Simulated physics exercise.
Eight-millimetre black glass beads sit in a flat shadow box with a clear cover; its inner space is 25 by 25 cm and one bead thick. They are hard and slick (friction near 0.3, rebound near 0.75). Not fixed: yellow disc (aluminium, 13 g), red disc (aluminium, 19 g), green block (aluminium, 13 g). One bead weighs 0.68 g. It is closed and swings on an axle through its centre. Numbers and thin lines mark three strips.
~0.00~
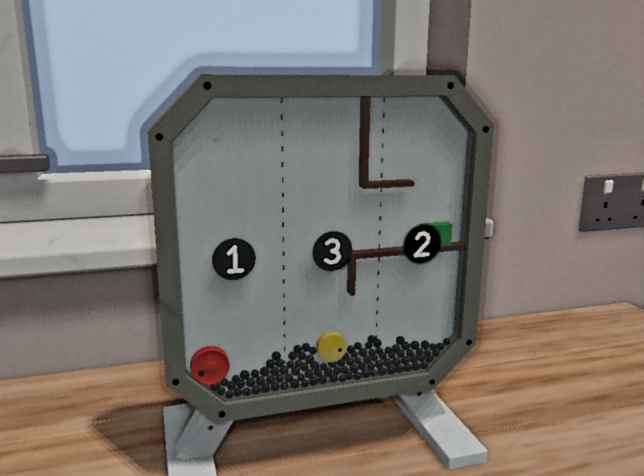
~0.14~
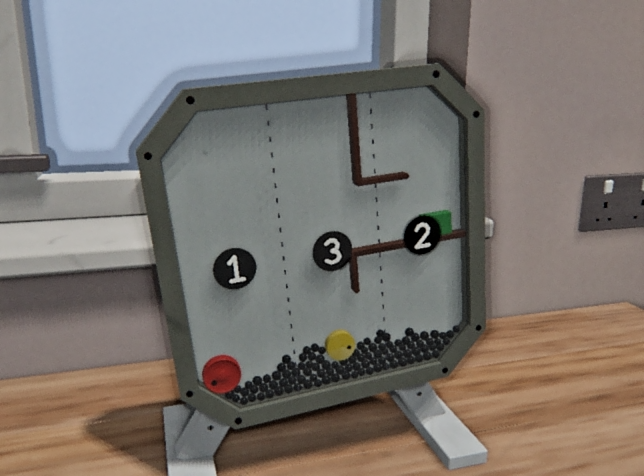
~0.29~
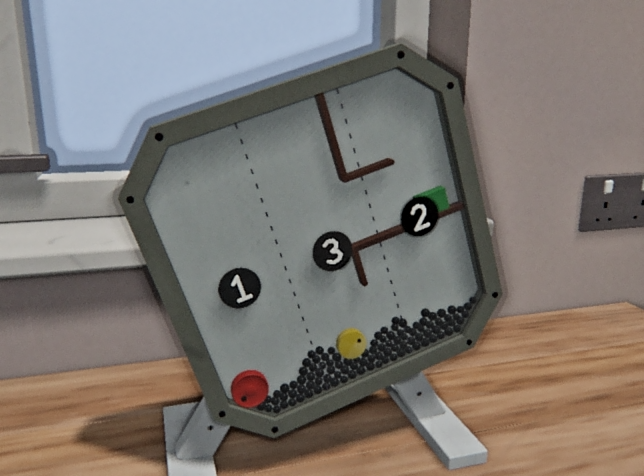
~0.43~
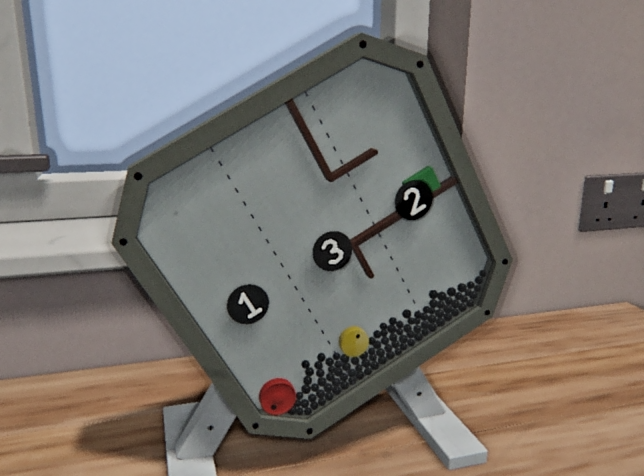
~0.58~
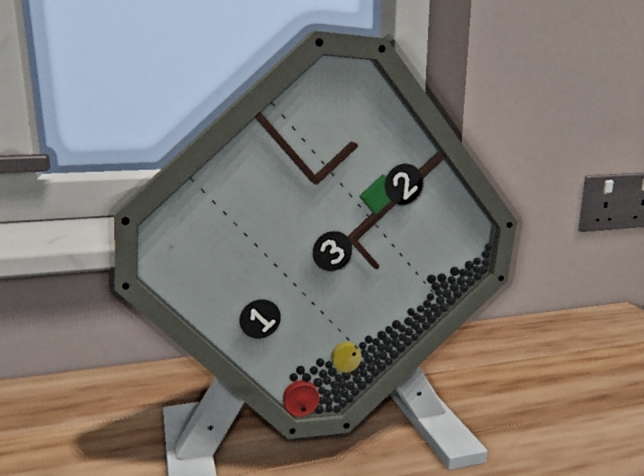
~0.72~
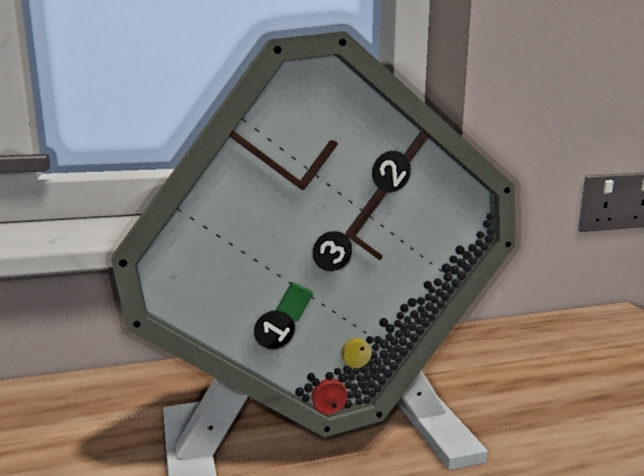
The clip opens on a level, clear-fronted box of small black beads, with red and yellow discs low down and a green block on a ledge. The box turns steadily anticlockwise, and the beads shift into a slope along its lower right side. Late on, the block slides off the ledge down beside the left numbered marker.
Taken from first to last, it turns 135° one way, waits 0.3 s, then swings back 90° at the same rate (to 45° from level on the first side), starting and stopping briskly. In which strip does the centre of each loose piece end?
Red disc: 1; green block: 1; yellow disc: 1.
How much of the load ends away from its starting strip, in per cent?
Some 80 per cent.
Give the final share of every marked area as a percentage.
Strip 1: 95; strip 2: 0; strip 3: 5.
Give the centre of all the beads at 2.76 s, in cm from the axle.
Some 6 cm left and 9 cm below.
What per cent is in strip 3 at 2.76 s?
About 0 per cent.
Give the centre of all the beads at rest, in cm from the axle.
About 2 cm left and 11 cm below.
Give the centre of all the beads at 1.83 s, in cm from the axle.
Some 3 cm right and 10 cm below.
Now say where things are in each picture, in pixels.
Level; about 100 beads; beads' middle (338, 365); highest (371, 339); yellow disc (331, 347); red disc (210, 365); green block (436, 234); no. 1 (234, 259), no. 2 (422, 244), no. 3 (332, 251), in the first frame.
Turned 6° anticlockwise; beads' middle (349, 363); highest (380, 334), in the second frame.
Turned 18° anticlockwise; beads' middle (371, 354); highest (473, 300); wall ends (363, 282), (390, 162), in the third frame.
Turned 29° anticlockwise; beads' middle (385, 345); highest (483, 274), in the fourth frame.
Turned 41° anticlockwise; beads' middle (393, 338); highest (489, 247), in the fifth frame.
Turned 52° anticlockwise; beads' middle (404, 329); highest (490, 217); yellow disc (356, 353); red disc (330, 396); green block (295, 302) tilted 60°; no. 1 (274, 330), no. 2 (392, 172), no. 3 (332, 251), in the sixth frame.
After 1.83 s, it stands 135° anticlockwise; the beads' middle is 3 cm right of and 10 cm below the centre; no. 1, 100 %; yellow disc in no. 1; red disc in no. 1; green block in no. 1.
After 2.76 s, it stands 90° anticlockwise; the beads' middle is 6 cm left of and 9 cm below the centre; no. 1, 100 %; yellow disc in no. 1; red disc in no. 1; green block in no. 1.
After 3.39 s, it stands 45° anticlockwise; the beads' middle is 3 cm left of and 10 cm below the centre; no. 1, 95 %, no. 3, 5 %; yellow disc in no. 1; red disc in no. 1; green block in no. 1.
All still by 3.9 s, it stands 45° anticlockwise; no. 1, 95 %, no. 2, 0 %, no. 3, 5 %; yellow disc in no. 1; red disc in no. 1; green block in no. 1.
